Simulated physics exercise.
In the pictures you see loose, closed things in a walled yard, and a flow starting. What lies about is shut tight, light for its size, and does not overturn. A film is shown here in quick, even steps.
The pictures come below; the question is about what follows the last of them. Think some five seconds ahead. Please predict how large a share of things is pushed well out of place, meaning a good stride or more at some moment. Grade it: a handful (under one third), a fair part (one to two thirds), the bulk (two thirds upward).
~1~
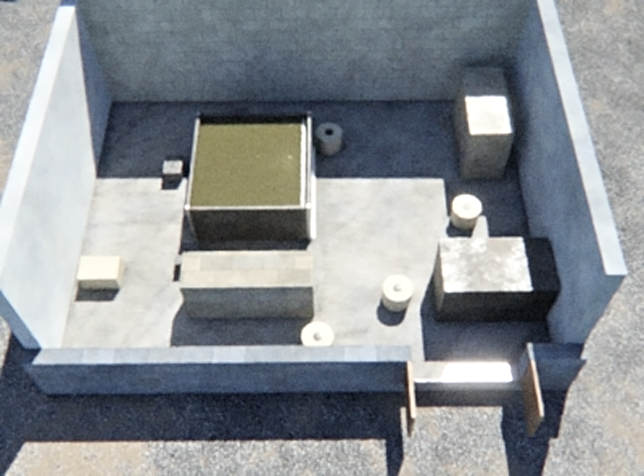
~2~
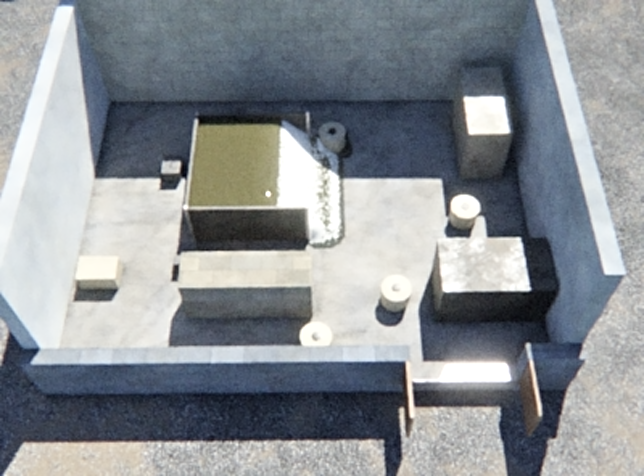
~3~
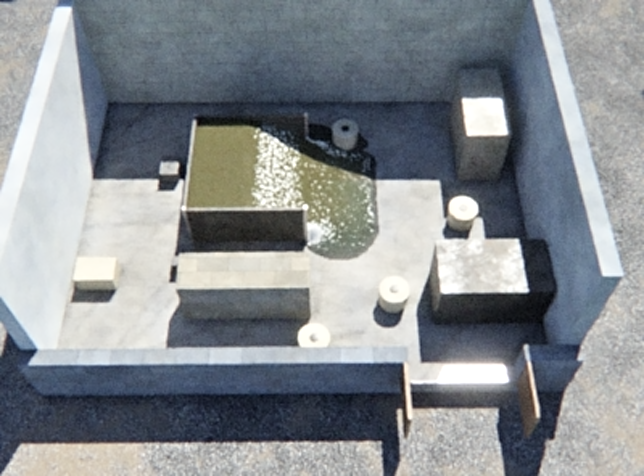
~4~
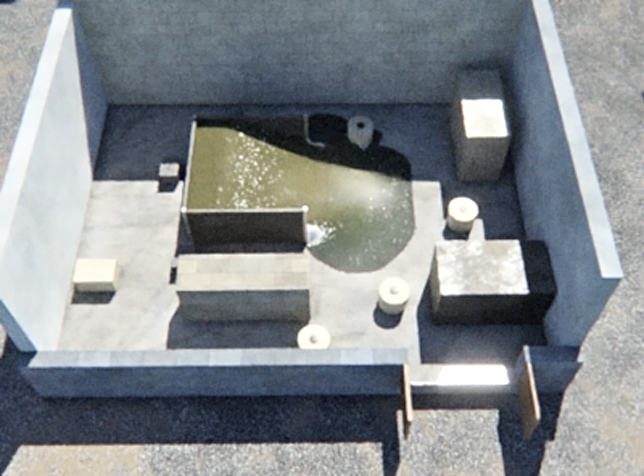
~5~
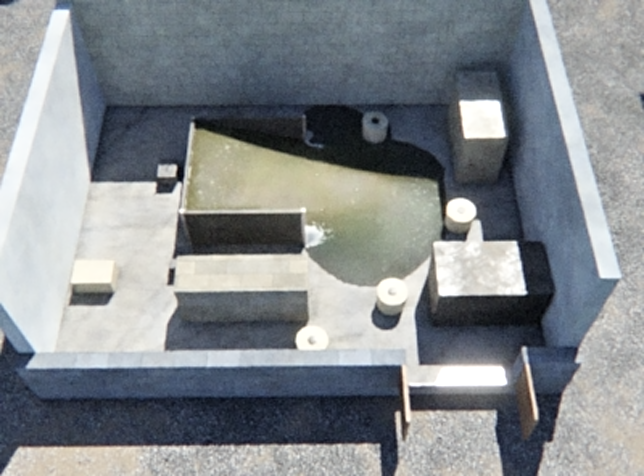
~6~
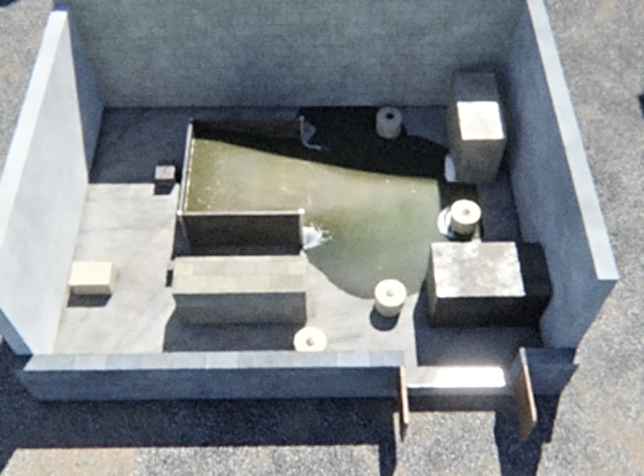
A fair part.
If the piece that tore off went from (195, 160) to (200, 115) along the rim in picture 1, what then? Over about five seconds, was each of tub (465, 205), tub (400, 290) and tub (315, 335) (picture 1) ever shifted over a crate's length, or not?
Well, in order they come out as under that mark, under that mark and beyond that mark.
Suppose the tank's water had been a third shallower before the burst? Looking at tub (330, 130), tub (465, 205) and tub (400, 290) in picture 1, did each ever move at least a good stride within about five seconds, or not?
Went the distance, went the distance, went the distance.
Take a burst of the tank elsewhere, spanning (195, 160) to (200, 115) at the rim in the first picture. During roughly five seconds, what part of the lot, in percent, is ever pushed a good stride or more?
I'd guess around 80 percent of them.
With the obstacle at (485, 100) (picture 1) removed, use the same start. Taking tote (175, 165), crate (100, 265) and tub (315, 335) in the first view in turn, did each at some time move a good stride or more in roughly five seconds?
Fell short, fell short, went the distance.
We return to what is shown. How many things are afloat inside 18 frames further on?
Result - 2.
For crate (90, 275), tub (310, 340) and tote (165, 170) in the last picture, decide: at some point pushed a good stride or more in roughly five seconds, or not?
In sequence: Fell short, covered the distance, fell short.
A moment on, 2 of 8 are well off their spots; 0 afloat.
Next, 3 of 8 are well off their spots; 2 afloat.
Later, 2 of 8 are well off their spots; 2 afloat.
In the end, 5 of 8 are well off their spots, and 5 have been at some point; 3 afloat.
